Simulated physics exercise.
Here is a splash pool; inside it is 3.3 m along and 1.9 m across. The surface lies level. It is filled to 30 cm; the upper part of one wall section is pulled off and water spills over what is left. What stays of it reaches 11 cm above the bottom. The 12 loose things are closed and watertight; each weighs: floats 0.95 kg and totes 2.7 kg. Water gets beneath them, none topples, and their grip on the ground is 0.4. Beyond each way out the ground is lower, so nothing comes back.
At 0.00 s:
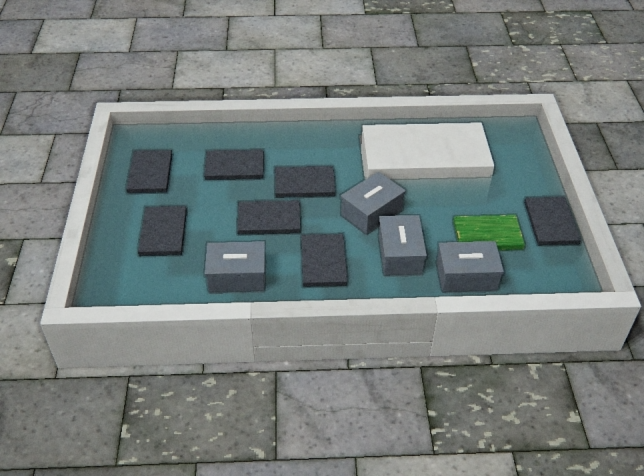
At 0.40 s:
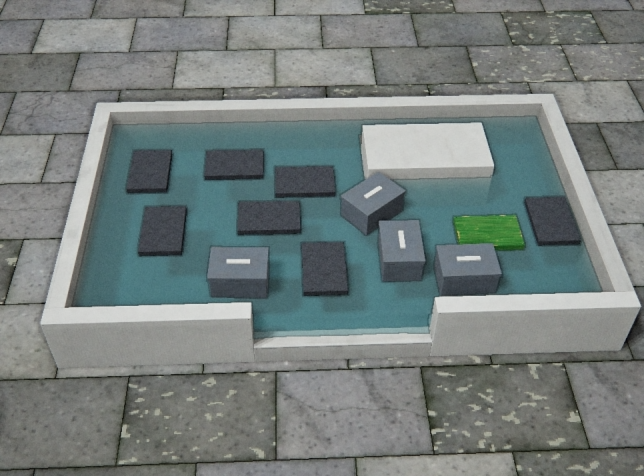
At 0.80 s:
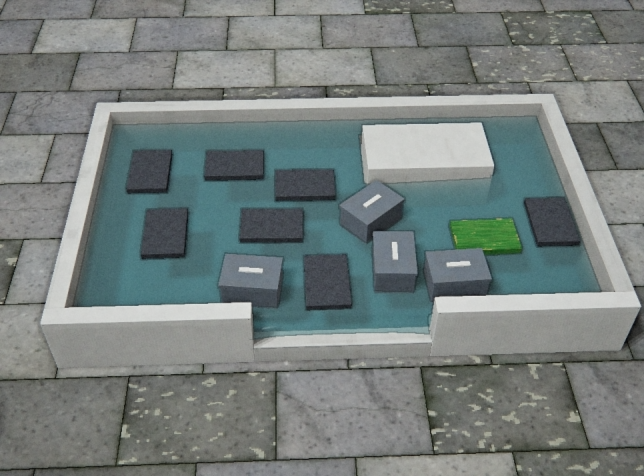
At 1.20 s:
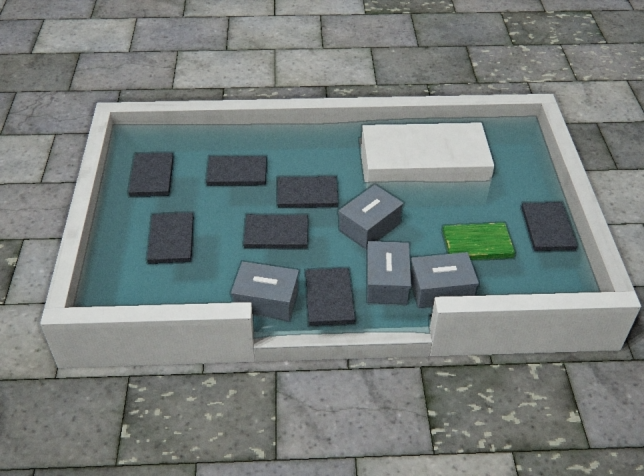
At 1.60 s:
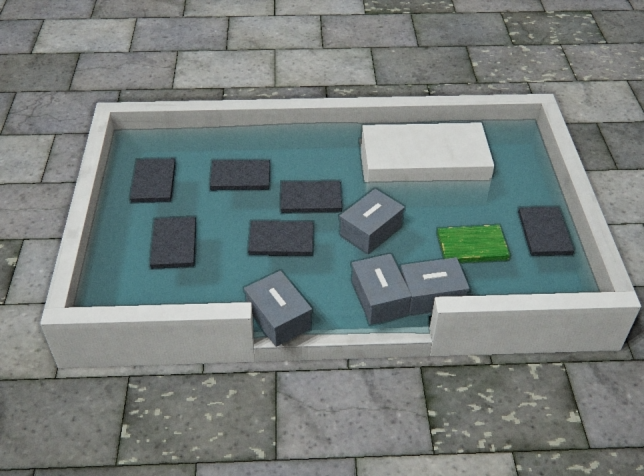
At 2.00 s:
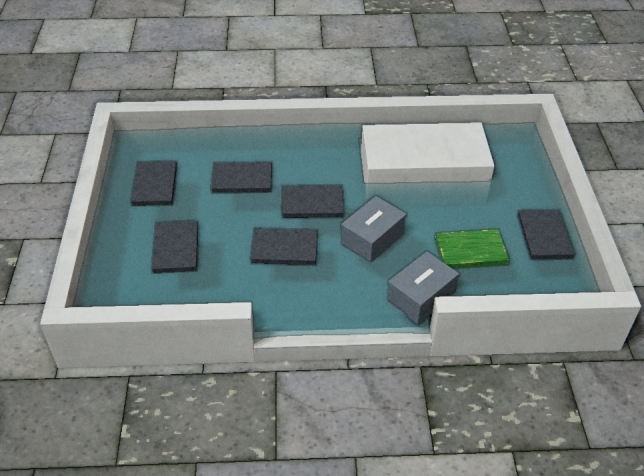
We see dark slabs, grey boxes and a green block floating in a walled pool; part of the front wall disappears, the floating pieces drift slowly, and one slab and two boxes near the gap leave the pool.
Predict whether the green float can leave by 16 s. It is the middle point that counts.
Green float gets out.
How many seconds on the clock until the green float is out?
Near 8.0 s.
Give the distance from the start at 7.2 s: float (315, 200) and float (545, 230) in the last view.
In turn: 60 cm, 40 cm.
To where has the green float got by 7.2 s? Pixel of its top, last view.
Near (418, 293).
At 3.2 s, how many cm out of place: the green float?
About 30 cm.
After 3.2 s the green float is near (460, 254), 0.3 m from its start, afloat; 4 of 12 are out; 8 afloat.
After 7.2 s the green float is near (418, 293), 0.7 m from its start, afloat; 6 of 12 are out; 6 afloat.
After 12.0 s the green float has gone out; 7 of 12 are out; 5 afloat.
After 16.0 s the green float has gone out; 7 of 12 are out; 5 afloat.
